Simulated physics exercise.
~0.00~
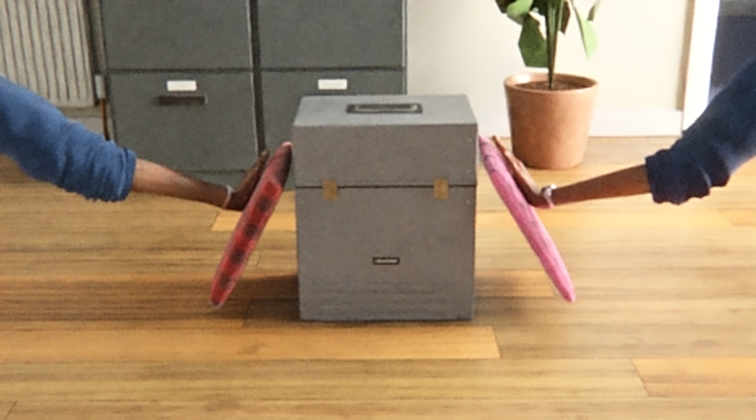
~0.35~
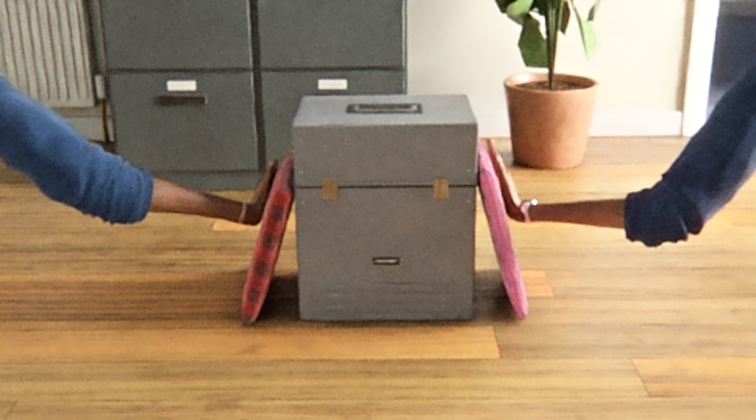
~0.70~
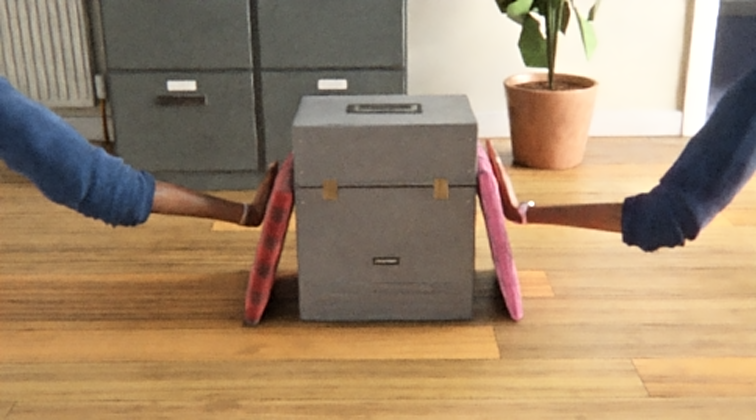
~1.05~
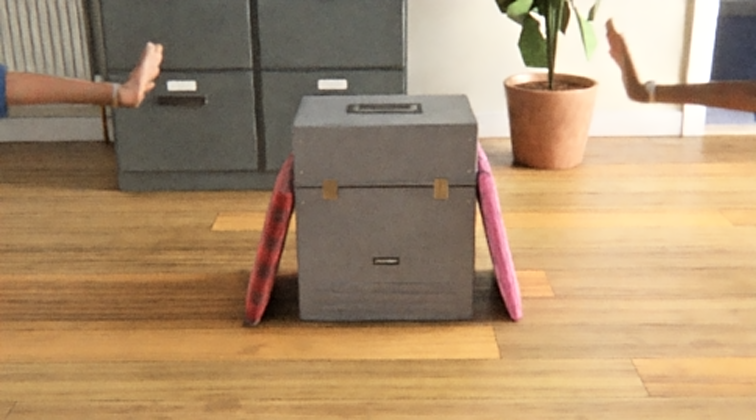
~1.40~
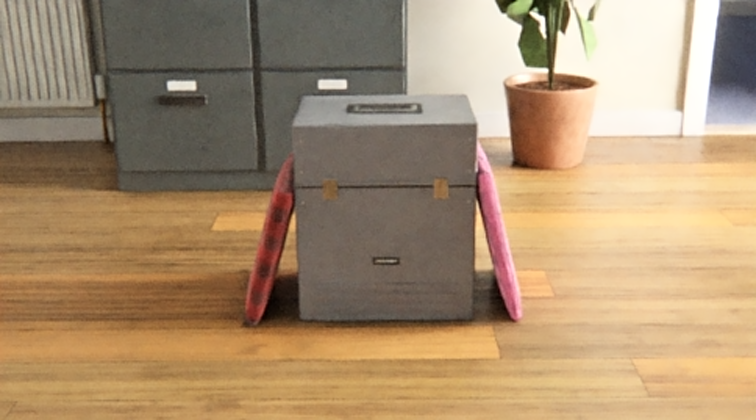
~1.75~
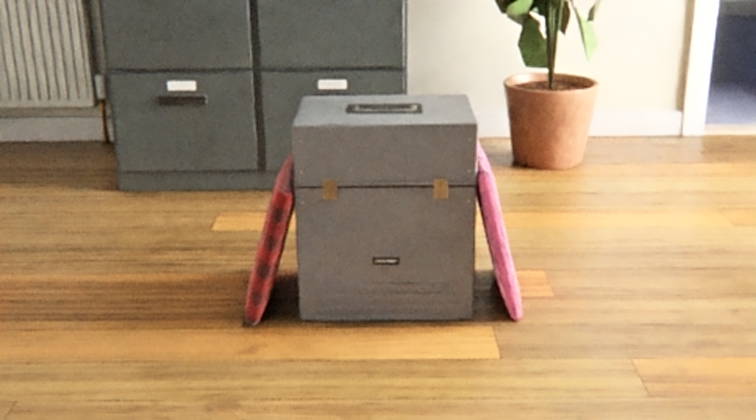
On a wooden floor in front of grey cabinets and a potted plant, two hands press a red seat pad and a pink seat pad against opposite sides of a grey chest, then let go and withdraw, leaving both pads leaning upright against it.
